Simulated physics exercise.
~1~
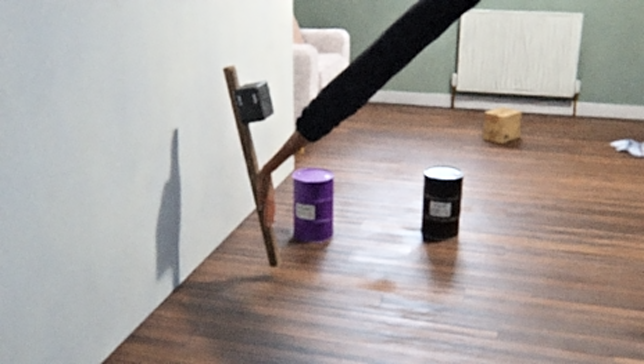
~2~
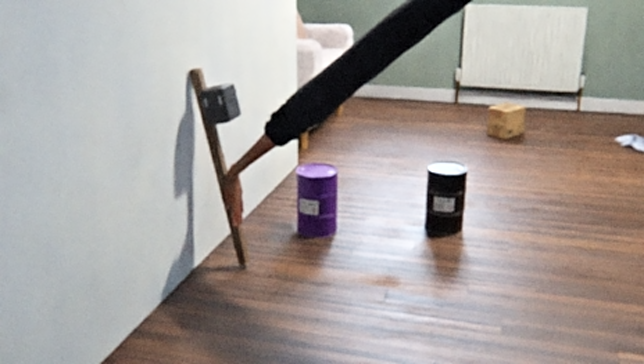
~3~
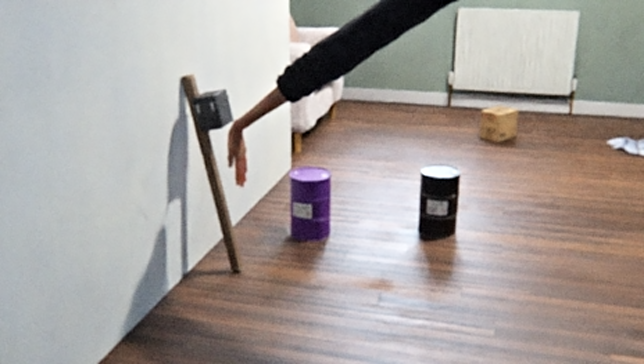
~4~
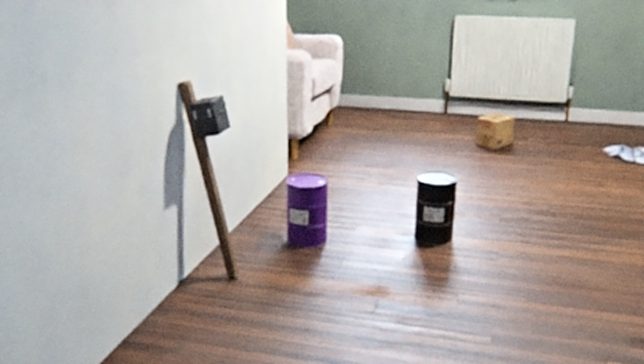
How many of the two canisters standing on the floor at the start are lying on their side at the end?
None of them are. The purple canister and the black canister both still stand upright in their places.
